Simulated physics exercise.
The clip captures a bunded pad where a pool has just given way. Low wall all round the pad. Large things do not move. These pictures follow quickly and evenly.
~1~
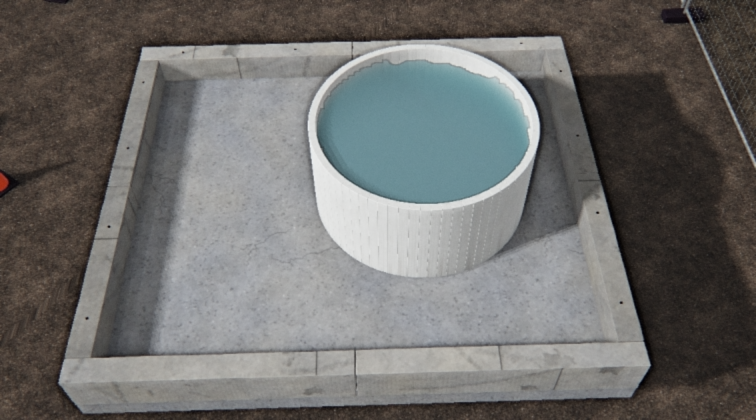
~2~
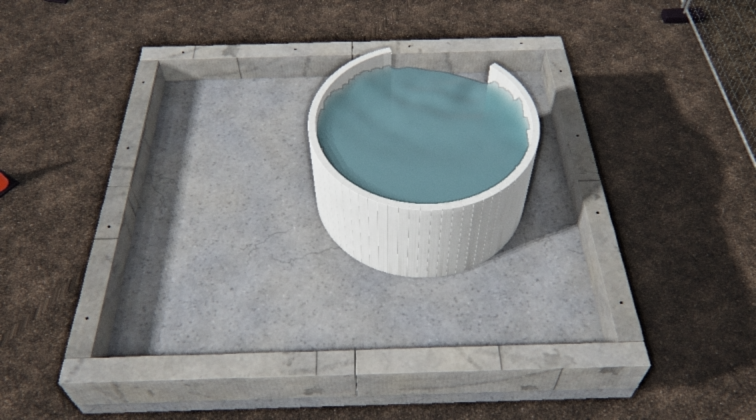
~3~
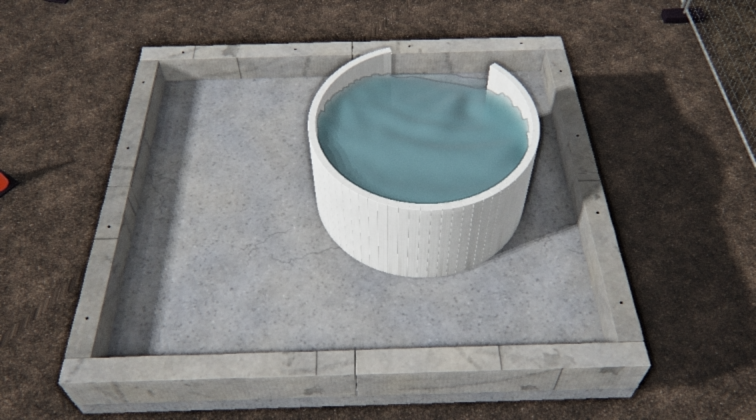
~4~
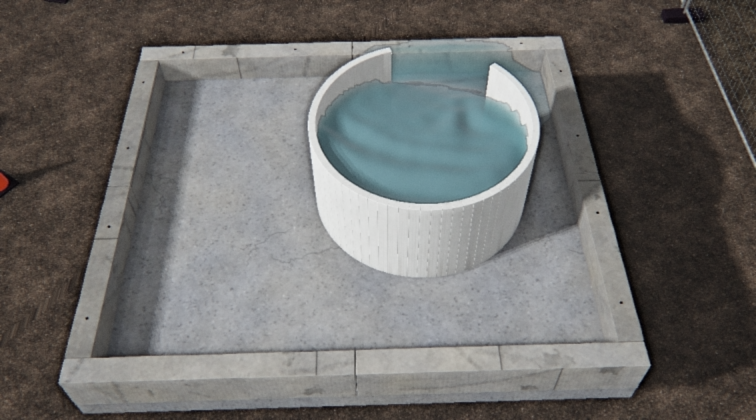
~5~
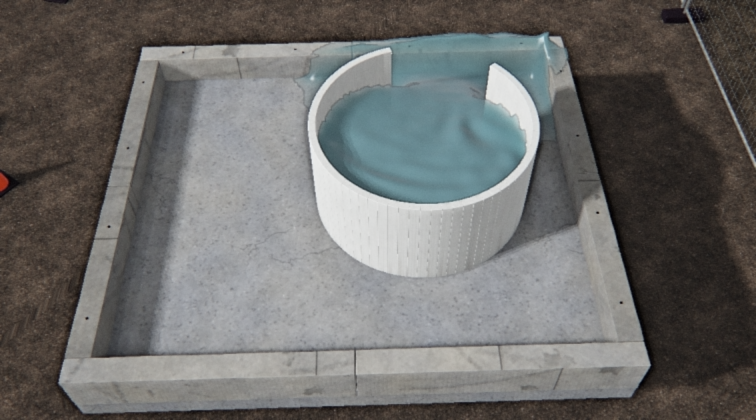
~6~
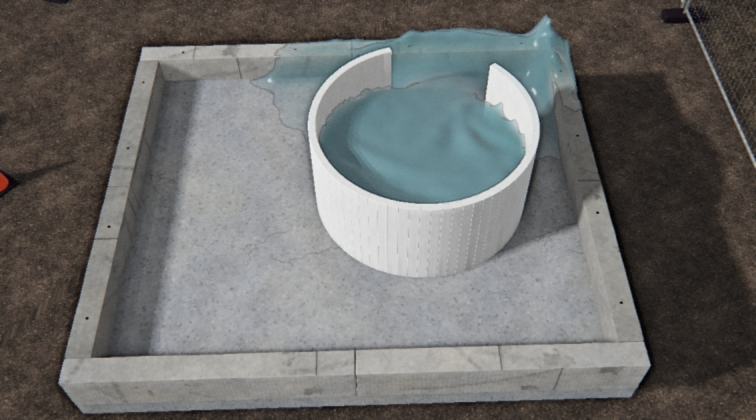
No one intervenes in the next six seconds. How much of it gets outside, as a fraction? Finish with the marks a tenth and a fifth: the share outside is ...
The share outside is above a fifth.
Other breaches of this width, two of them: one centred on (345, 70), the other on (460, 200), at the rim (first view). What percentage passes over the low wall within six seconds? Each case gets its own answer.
Results in order: 18% and 20%.
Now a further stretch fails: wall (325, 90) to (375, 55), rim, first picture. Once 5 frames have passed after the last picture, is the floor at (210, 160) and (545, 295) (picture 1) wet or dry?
First spot soaked, then second spot untouched.
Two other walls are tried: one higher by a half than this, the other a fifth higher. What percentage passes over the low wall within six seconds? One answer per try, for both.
About 10 percent in the first case, about 18 percent in the second.
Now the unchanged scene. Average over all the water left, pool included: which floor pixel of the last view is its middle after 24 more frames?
Somewhere near (388, 193).
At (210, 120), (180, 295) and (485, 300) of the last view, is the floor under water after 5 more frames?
Taking them in the order asked, they are waterlogged, unflooded and unflooded.
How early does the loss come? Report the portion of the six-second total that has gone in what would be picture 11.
Roughly 50 %.
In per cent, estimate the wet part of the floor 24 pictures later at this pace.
Roughly 95 %.
A moment on, water covers 25 % of the floor; the low wall has let 7 % over.
Next, water covers 35 % of the floor; the low wall has let 13 % over.
Then, water covers 60 % of the floor; the low wall has let 24 % over.
Later, water covers 80 % of the floor; the low wall has let 26 % over.
In the end, water covers 80 % of the floor; the low wall has let 26 % over.
